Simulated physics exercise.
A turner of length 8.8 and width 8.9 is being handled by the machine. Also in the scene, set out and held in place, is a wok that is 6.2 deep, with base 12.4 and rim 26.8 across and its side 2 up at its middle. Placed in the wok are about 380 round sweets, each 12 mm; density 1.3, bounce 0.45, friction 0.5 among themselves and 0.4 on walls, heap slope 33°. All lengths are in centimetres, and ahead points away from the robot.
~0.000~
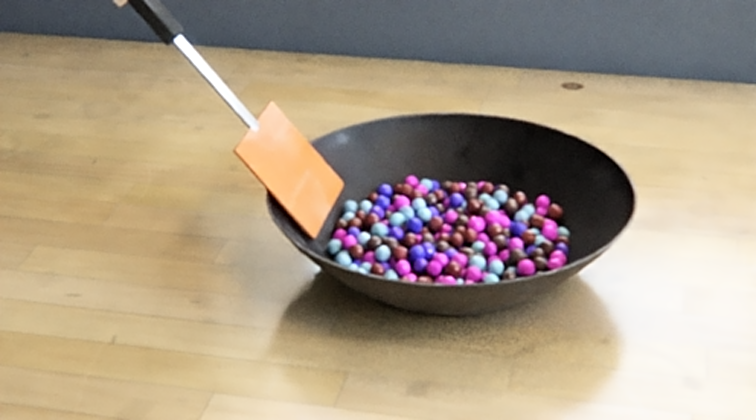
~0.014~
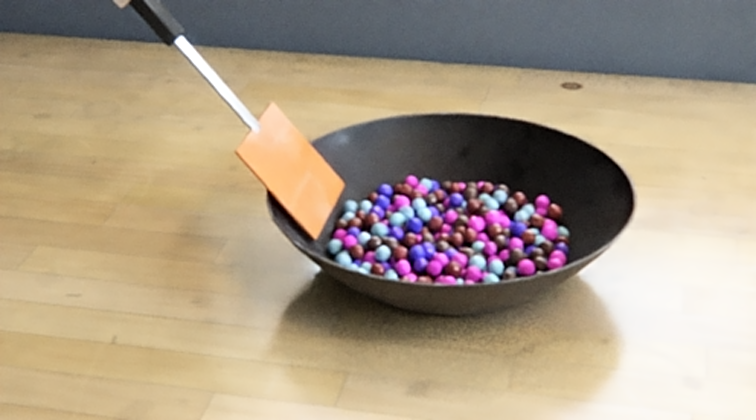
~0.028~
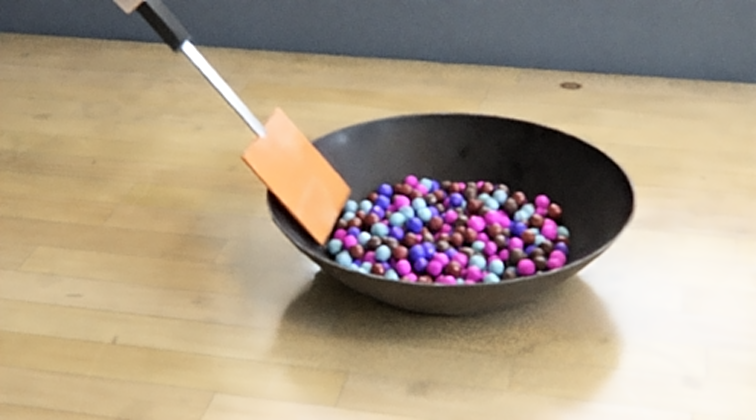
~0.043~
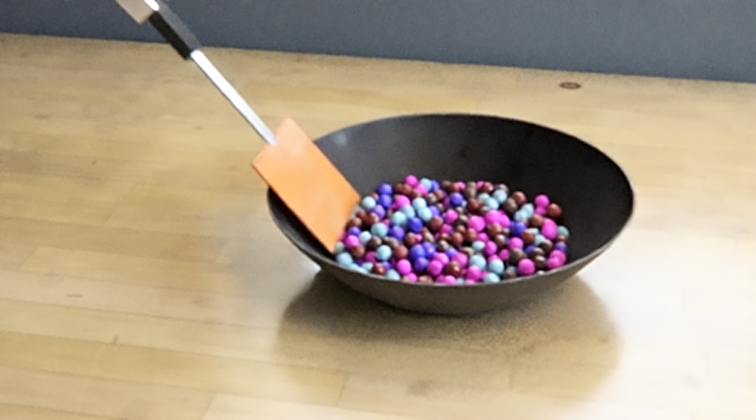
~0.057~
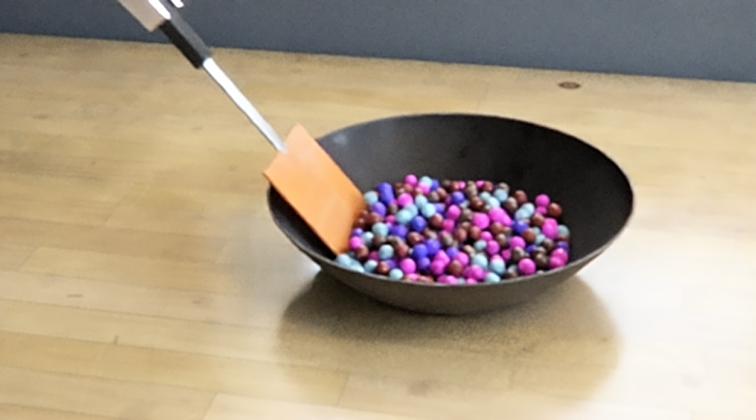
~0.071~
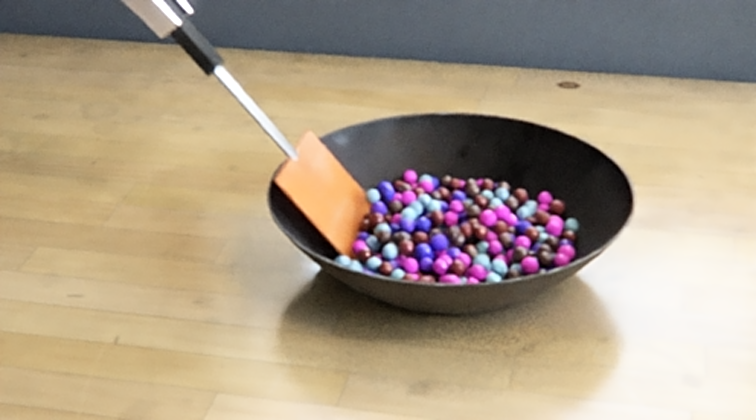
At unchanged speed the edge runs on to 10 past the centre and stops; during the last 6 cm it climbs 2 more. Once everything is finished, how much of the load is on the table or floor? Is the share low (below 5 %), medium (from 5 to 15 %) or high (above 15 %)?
The share is high, above 15 %.
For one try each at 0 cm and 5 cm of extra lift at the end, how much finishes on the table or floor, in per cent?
Some 30 and 30 per cent.
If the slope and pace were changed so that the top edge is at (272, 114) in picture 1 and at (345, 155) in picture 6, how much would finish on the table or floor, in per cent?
50 per cent.
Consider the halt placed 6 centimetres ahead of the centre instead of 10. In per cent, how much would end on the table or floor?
Result: Approx. 0 %.
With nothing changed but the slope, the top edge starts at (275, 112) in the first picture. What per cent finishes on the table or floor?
I'd estimate around 40 per cent.
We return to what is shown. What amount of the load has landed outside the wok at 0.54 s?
Roughly 30 percent.
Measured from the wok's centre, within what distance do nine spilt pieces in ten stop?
That distance is around 35 cm.
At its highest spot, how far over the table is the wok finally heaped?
About 5.5 cm above the table.
After 0.18 s, sloping 50°, highest piece 5 above the table; 381 in the wok.
After 0.29 s, sloping 50°, highest piece 7 above the table; 381 in the wok.
After 0.54 s, sloping 50°, highest piece 8 above the table; 248 in the wok, 114 on the table or floor, 19 on the blade or in flight.
After 1.59 s, sloping 50°, highest piece 5 above the table; 247 in the wok, 134 on the table or floor.
At rest, 247 in the wok, 134 on the table or floor. That is 35 % on the table or floor.
